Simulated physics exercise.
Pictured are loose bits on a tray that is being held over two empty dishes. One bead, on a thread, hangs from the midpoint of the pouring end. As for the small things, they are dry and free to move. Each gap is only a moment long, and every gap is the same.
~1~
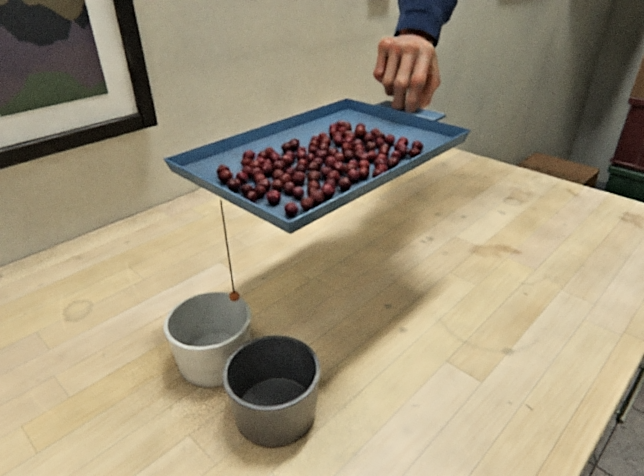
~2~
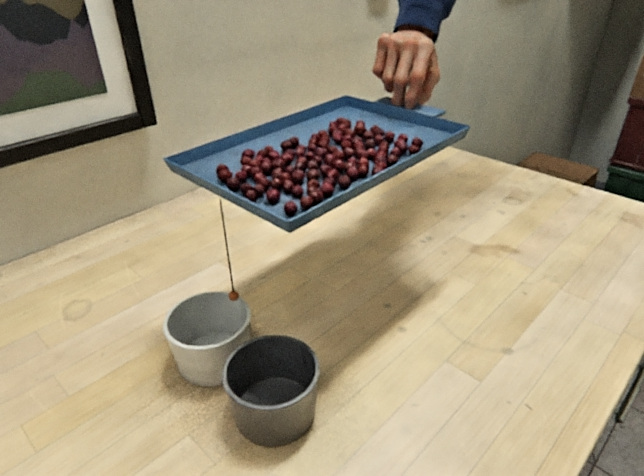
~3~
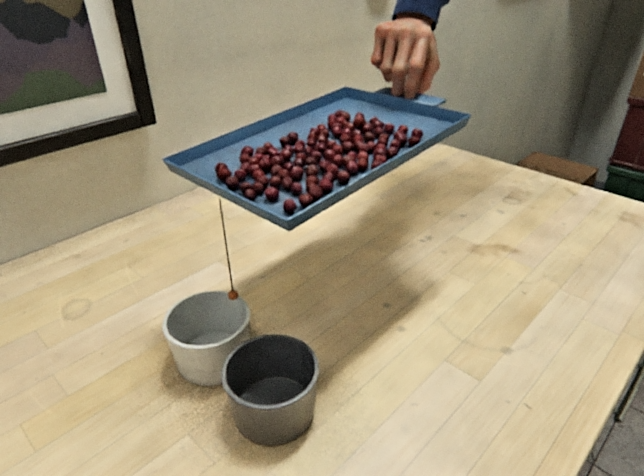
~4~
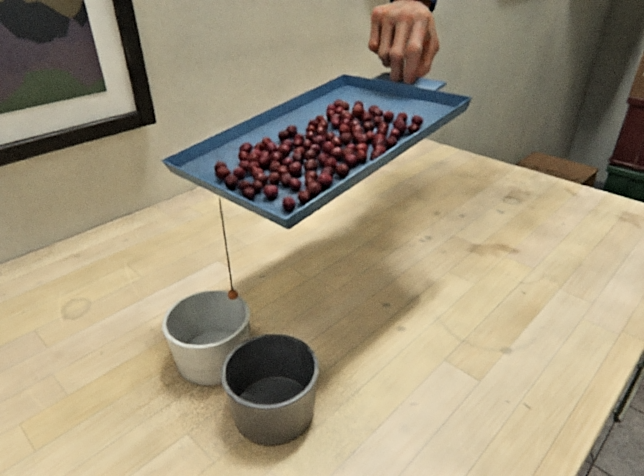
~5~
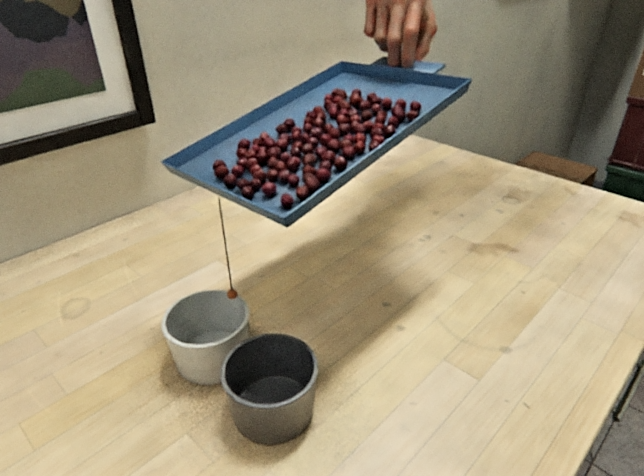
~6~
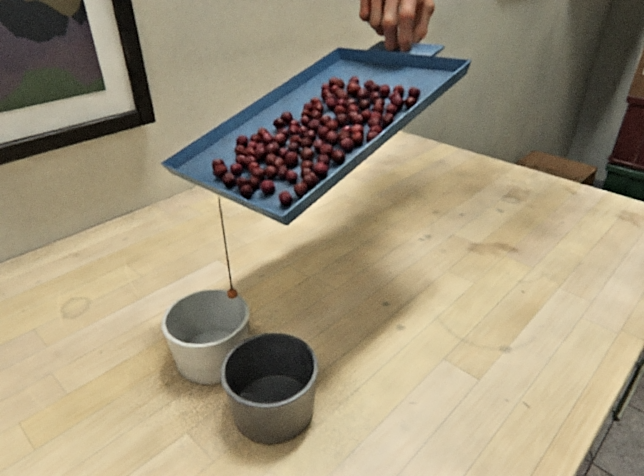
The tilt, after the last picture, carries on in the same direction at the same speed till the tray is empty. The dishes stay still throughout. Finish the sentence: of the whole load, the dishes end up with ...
... less than half.
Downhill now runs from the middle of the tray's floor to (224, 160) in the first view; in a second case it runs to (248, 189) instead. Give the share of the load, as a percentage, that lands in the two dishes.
I'd say roughly 10 percent with the first slope, 50 percent with the other.
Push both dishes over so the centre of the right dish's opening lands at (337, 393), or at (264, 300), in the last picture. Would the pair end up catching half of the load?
Well, not up to half at the first spot and not up to half at the second.
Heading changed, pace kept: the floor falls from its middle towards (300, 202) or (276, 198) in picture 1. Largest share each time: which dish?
Well, at the first place the right-side one, and at the second the right-side one.
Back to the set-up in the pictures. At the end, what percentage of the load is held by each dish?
The left dish gets close to 20 per cent and the right dish close to 0 per cent.
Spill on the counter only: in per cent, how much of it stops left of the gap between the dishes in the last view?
Around 100 percent of the pieces.
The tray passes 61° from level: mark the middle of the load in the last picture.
I'd put the middle of the pieces at roughly (224, 145).
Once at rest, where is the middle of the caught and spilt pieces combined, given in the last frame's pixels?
The centre comes to rest close to (170, 361).
Soon, tray tipped steeply; nearly all on the tray; a stray few in the air.
A while on, tray tipped past a quarter turn; nearly all on the tray; a stray few in the left dish; a stray few outside both.
Towards the end, tray tipped past a quarter turn; a stray few in the right dish; about a quarter in the left dish; most outside both.
Finally, tray tipped past a quarter turn; a stray few in the right dish; about a quarter in the left dish; most outside both.
